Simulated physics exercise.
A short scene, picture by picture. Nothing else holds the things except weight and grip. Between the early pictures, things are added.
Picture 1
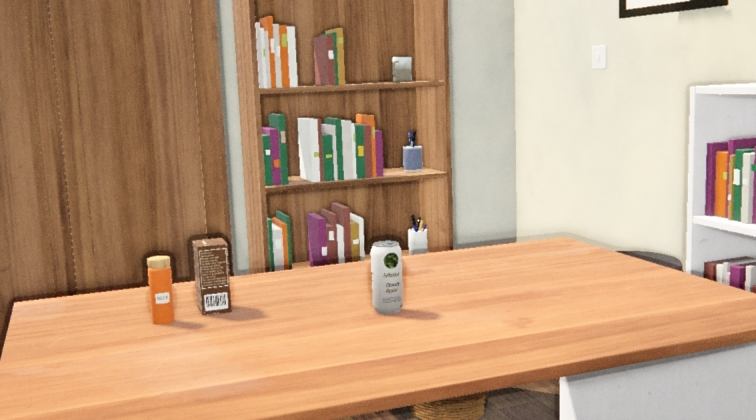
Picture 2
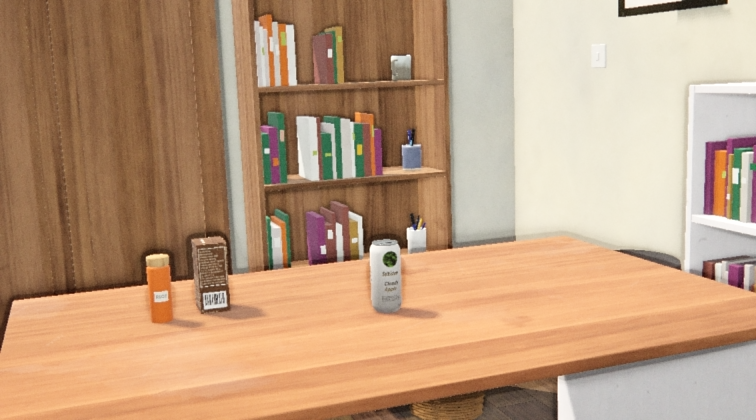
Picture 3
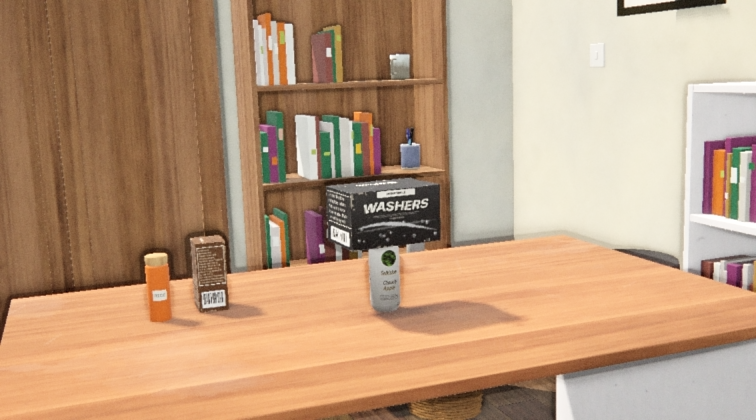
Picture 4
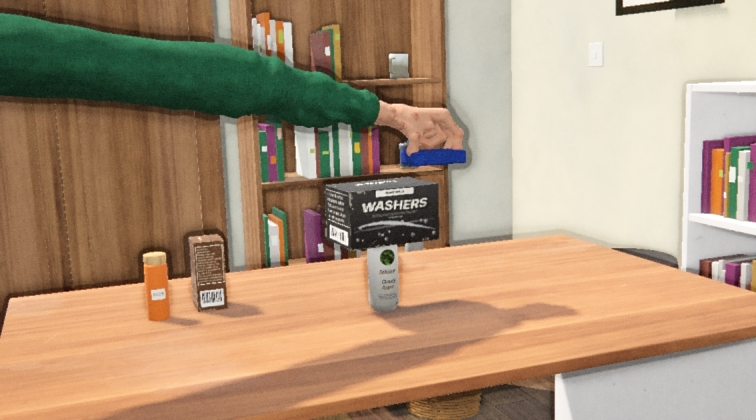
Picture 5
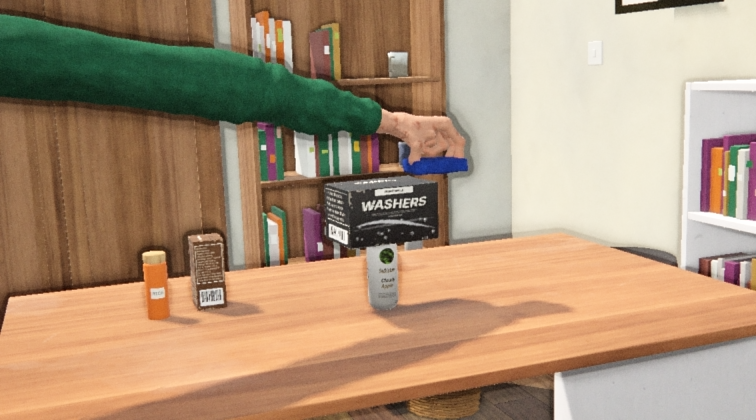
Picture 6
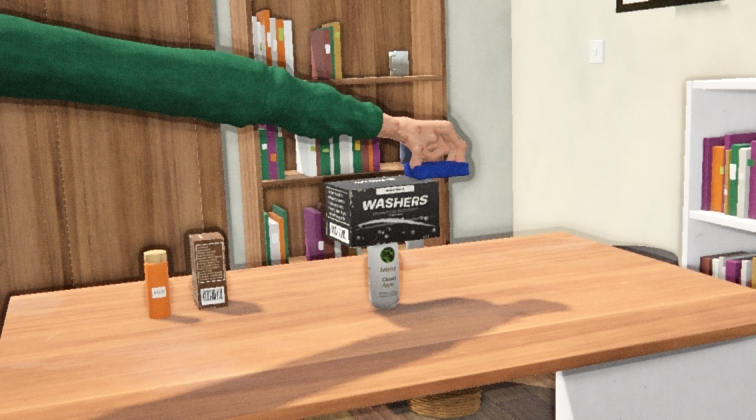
A black box labelled "WASHERS" appears on top of the white can, then a green-sleeved arm appears from the left, its hand holding a blue sponge above the box and lowering it very slightly. An orange container and a brown carton stand to the left on the wooden table. The steady, slightly raised view shows a room with bookshelves behind and at right.
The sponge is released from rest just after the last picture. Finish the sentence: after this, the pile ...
After this, the pile topples.
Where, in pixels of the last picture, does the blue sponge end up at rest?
At about (449, 288).
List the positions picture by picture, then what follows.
In the first frame, the last thing is not in view yet; white can (387, 278).
In the second frame, the last thing is not in view yet; brown carton (211, 275).
In the third frame, the last thing is not in view yet; white can (385, 276).
The fourth frame shows still above its spot; blue sponge (434, 157); brown carton (208, 273).
The fifth frame shows still above its spot; blue sponge (436, 165); white can (383, 273).
The sixth frame shows in place under the hand; blue sponge (437, 169); brown carton (209, 271).
Then, 0.30 s on from there, blue sponge now fallen.
Then, 0.40 s on from there, things are still on the move.
In the end, fallen, blue sponge; the other 4 unmoved. At the end, from the last picture's camera, blue sponge near (449, 288). The pile comes apart.
